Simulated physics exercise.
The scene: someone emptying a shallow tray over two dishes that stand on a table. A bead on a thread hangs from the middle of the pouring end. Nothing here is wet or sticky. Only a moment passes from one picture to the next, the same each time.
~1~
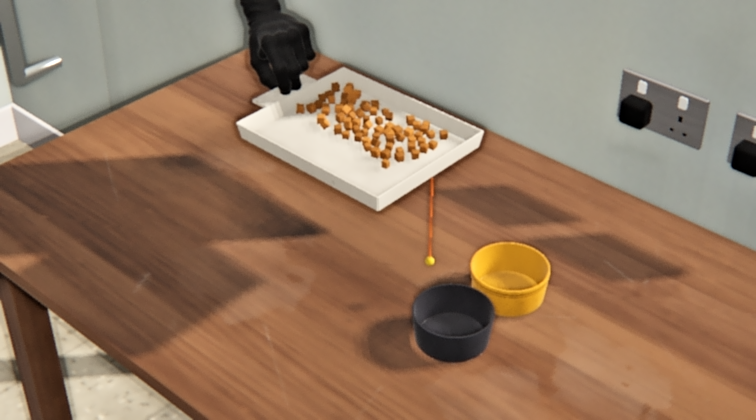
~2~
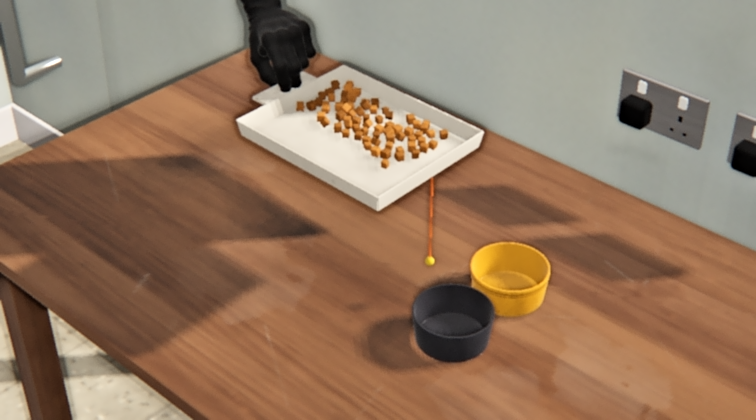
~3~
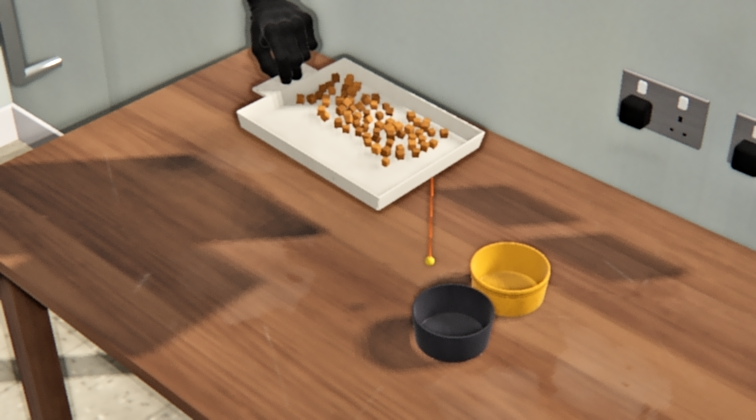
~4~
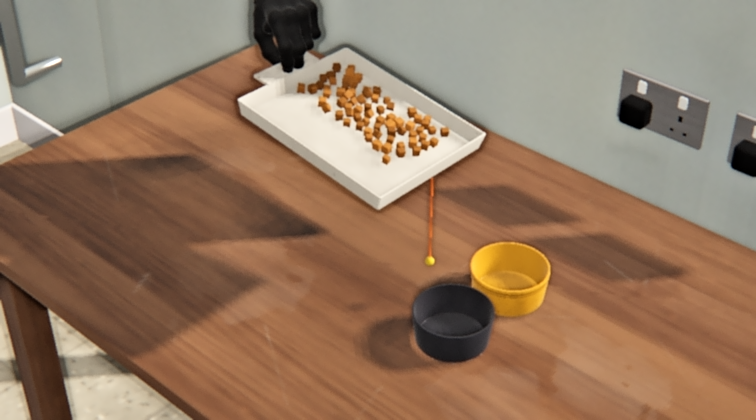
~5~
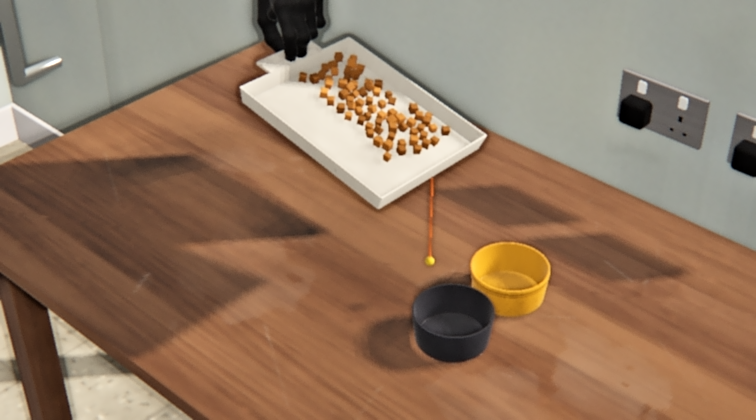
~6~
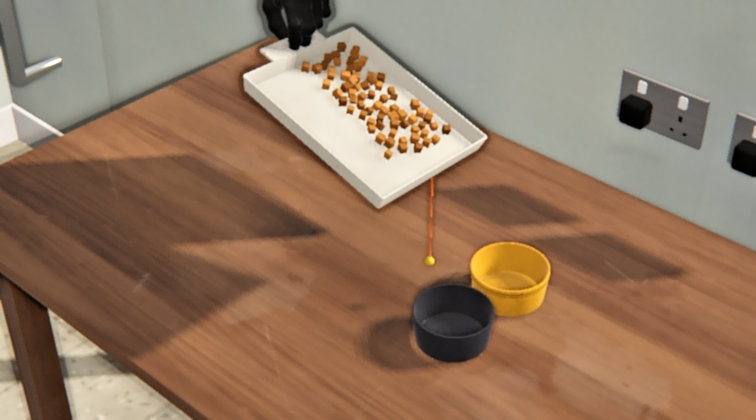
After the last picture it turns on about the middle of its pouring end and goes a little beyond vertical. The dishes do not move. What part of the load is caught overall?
The two hold the larger part of the load.
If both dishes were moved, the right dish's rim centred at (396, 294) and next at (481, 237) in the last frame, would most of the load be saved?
The first try: Below a half. The second: Below a half.
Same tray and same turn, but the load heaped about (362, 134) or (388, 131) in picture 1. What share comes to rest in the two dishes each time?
Near 90 % and 90 %.
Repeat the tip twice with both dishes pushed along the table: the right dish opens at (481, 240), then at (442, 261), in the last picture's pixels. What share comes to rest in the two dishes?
First some 20, then 0 per cent.
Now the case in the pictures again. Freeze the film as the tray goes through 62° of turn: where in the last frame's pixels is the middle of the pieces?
Roughly at (447, 137).
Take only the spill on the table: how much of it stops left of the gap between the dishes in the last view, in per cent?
About 30 per cent.
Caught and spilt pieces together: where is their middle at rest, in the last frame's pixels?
Roughly at (508, 295).
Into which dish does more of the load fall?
That is right.
Just after the last frame, tray tipped steeply; every one on the tray.
A moment on, tray tipped past a quarter turn; the larger part on the tray; about a tenth in the right dish; just a few outside both; just a few in the air.
Further on, tray tipped past a quarter turn; about a tenth in the left dish; roughly two thirds in the right dish; roughly a quarter outside both.
When it is over, tray tipped past a quarter turn; about a tenth in the left dish; roughly two thirds in the right dish; roughly a quarter outside both.
